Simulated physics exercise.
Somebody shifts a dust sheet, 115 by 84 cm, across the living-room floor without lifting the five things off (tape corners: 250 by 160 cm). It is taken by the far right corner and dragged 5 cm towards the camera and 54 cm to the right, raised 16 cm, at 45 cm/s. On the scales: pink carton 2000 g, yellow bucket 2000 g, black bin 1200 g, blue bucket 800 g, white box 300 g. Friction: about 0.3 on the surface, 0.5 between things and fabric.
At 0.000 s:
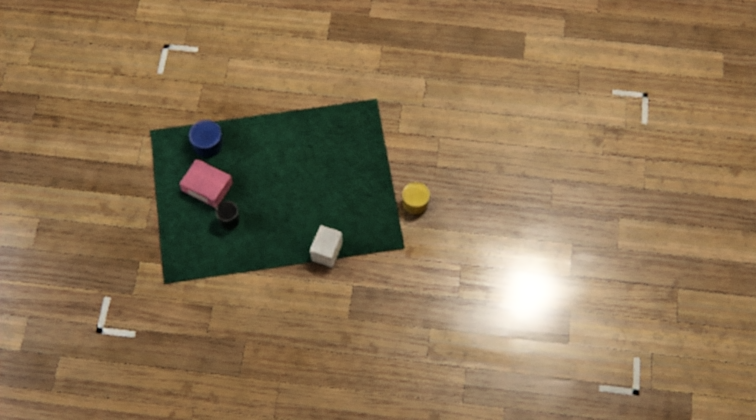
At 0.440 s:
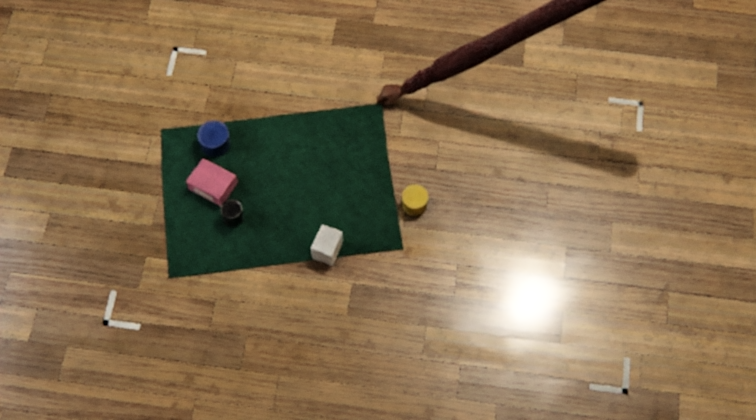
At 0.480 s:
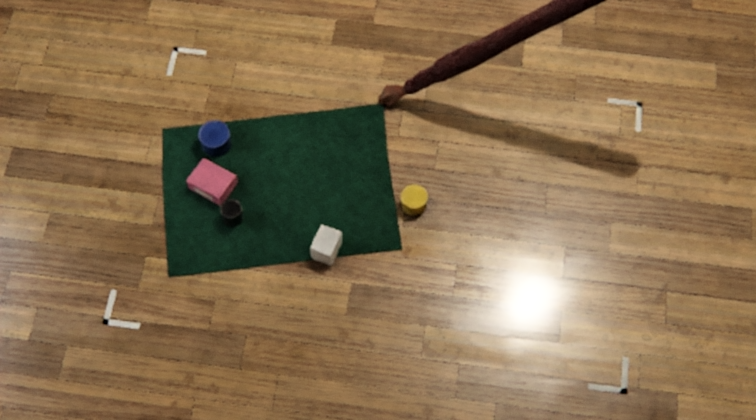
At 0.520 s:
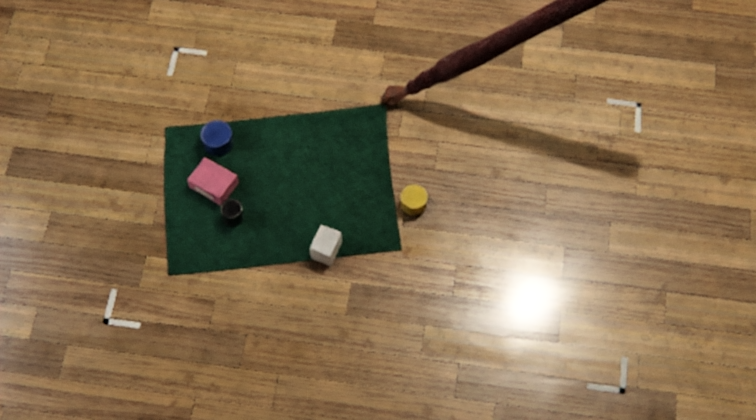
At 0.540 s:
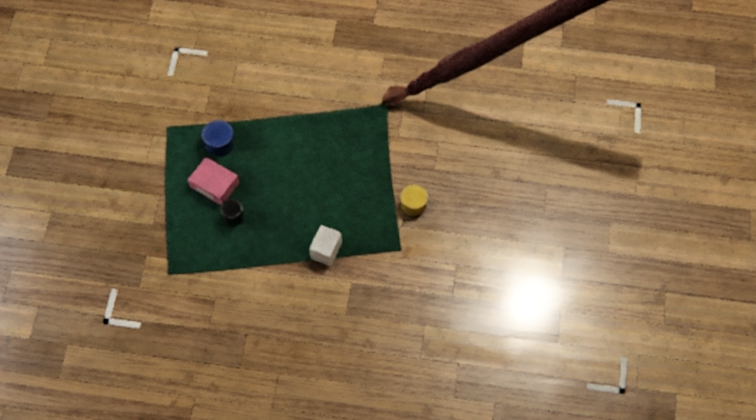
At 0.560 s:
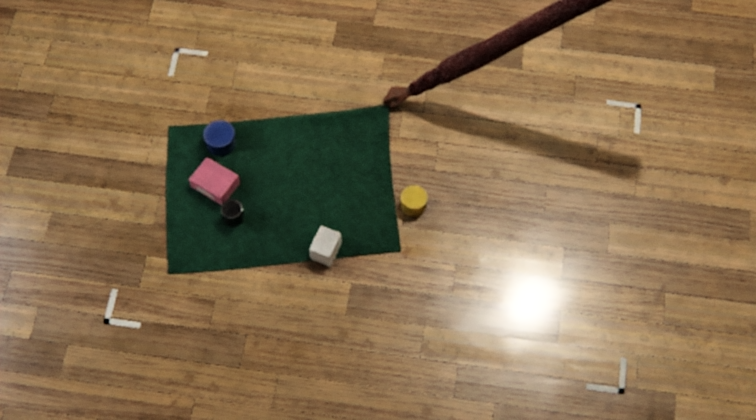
The video shows a dark green sheet on a wooden floor, with a pink carton, blue, black and white objects on it and a yellow one beside it, as an arm reaches to its upper right corner and the sheet shifts slightly right.
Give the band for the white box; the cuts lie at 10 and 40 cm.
The white box shifts a middling way.
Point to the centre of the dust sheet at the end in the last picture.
Around (359, 172).
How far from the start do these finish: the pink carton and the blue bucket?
About: Pink carton 50 cm, blue bucket 60 cm.
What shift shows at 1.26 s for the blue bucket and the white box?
About: Blue bucket 35 cm, white box 8 cm.
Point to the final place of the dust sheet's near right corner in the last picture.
At about (385, 231).
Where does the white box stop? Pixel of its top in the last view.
At about (355, 218).
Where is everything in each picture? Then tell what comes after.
In the first frame, shows, white box (326, 241); dust sheet corners (164, 284) (150, 131) (377, 99) (405, 248).
In the second frame, shows, dust sheet corners (169, 278) (161, 130); grip (382, 103).
In the third frame, shows, dust sheet corners (168, 277) (162, 129); grip (383, 103).
In the fourth frame, shows, dust sheet corners (168, 276) (165, 127); grip (385, 104).
In the fifth frame, shows, dust sheet corners (168, 275) (167, 127); grip (386, 104).
In the sixth frame, shows, white box (325, 241); dust sheet corners (168, 274) (168, 127) (401, 251); grip (388, 105).
At 0.9 s, middle of the dust sheet at (295, 181); white box 2 cm off its start, blue bucket 18 cm off its start, pink carton 13 cm off its start.
At 1.3 s, middle of the dust sheet at (321, 179); white box 8 cm off its start, blue bucket 35 cm off its start, pink carton 27 cm off its start.
At 1.6 s, middle of the dust sheet at (348, 174); white box 16 cm off its start at (347, 217), blue bucket 52 cm off its start at (311, 106), pink carton 42 cm off its start at (289, 147).
At 2.0 s, middle of the dust sheet at (358, 173); white box 19 cm off its start, blue bucket 58 cm off its start, pink carton 48 cm off its start.
At 2.6 s, middle of the dust sheet at (359, 172); white box 18 cm off its start at (355, 218), blue bucket 58 cm off its start at (321, 103), pink carton 48 cm off its start at (299, 144), black bin 45 cm off its start at (315, 174).
